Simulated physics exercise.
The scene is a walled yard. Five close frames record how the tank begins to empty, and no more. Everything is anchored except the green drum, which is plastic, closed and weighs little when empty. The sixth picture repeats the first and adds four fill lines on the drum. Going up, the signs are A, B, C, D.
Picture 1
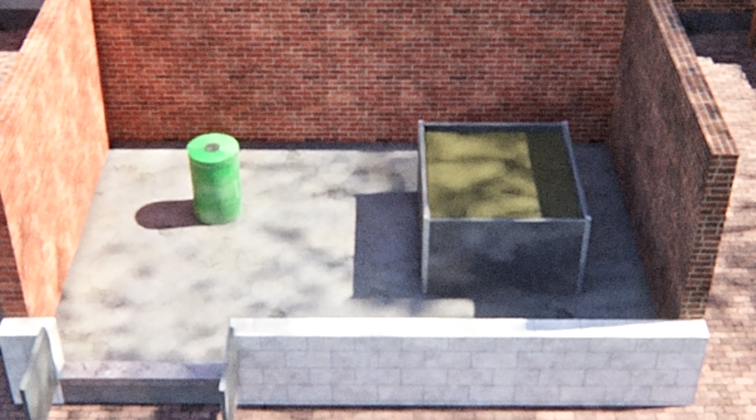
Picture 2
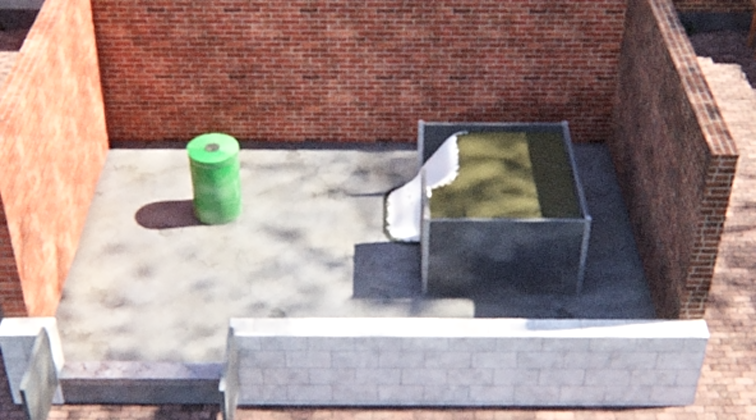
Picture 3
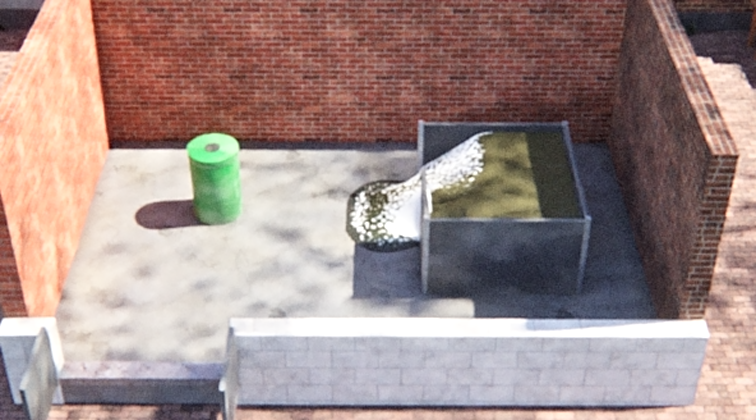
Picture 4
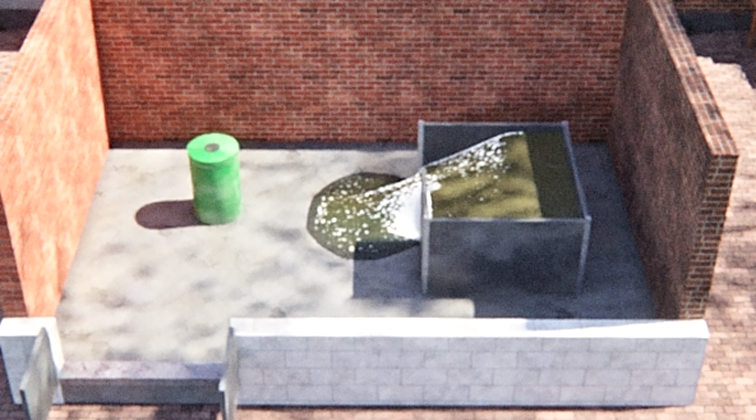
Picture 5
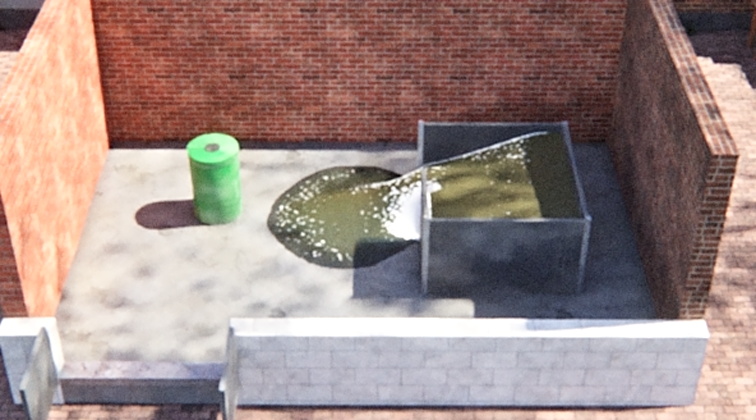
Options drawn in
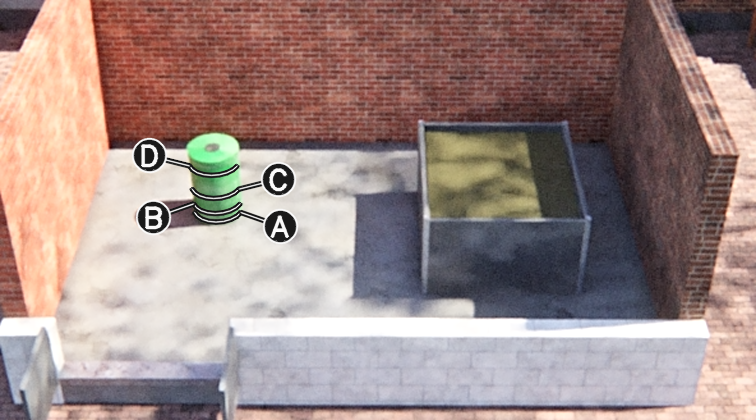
At the start, a walled yard holds a green drum on the left and a full, open-topped tank of murky water on the right. Water pours from the tank's left side, foaming white onto the ground, then spreads leftward in a widening, foam-flecked greenish pool while the drum stays still.
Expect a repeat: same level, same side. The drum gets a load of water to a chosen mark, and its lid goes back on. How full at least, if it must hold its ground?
The limit is D.
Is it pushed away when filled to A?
Yes, that goes wrong.
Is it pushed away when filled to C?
Yes, it does.
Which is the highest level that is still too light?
It is C.
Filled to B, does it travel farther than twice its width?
Yes.
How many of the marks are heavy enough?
One.
In white, A at (215, 222); B at (215, 213); C at (213, 198); D at (211, 175); from the bottom up A, B, C, D.
With A, it is washed out through the gate.
With B, it is washed out through the gate.
With C, it is pushed about half its own width away.
With D, it does not move.
